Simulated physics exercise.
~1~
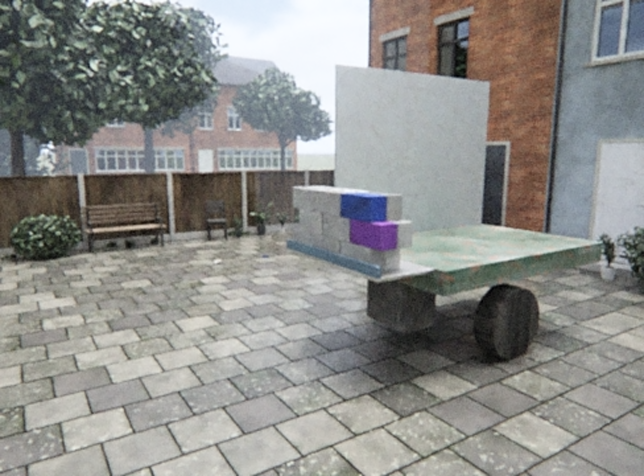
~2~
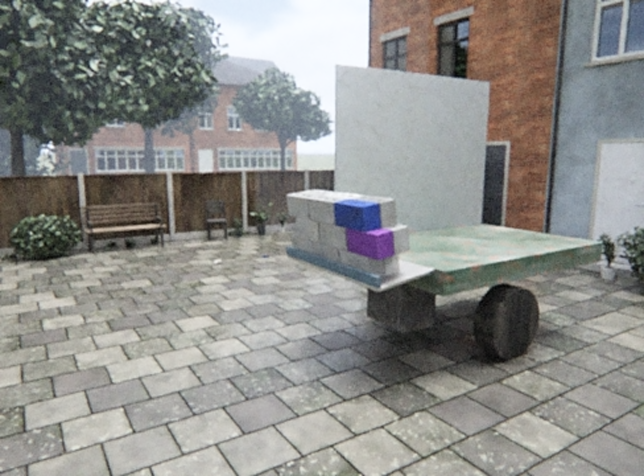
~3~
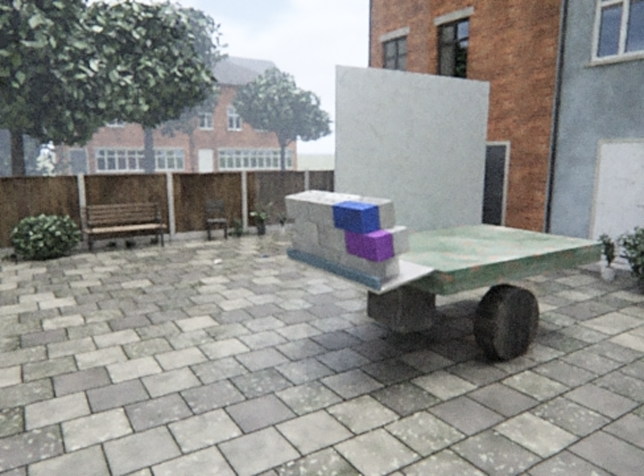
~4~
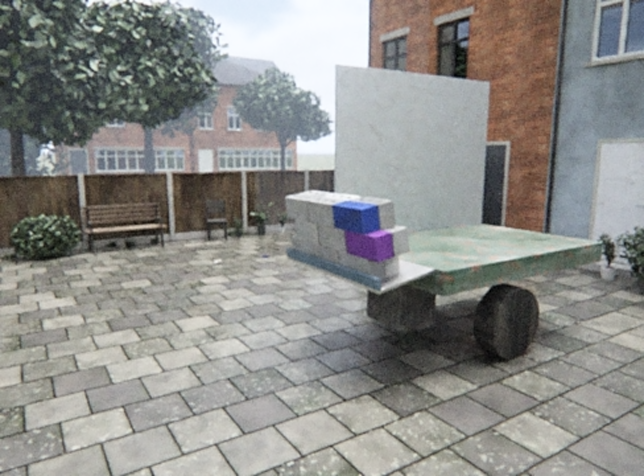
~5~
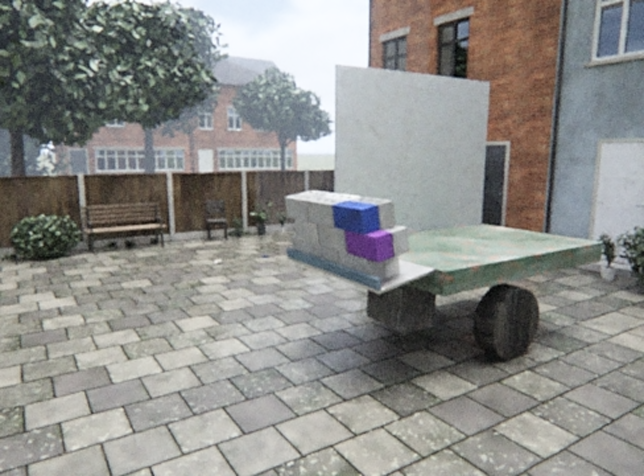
Stacked concrete blocks, one blue and one purple, tilting slightly with a lowering platform in a paved yard, then staying aboard.
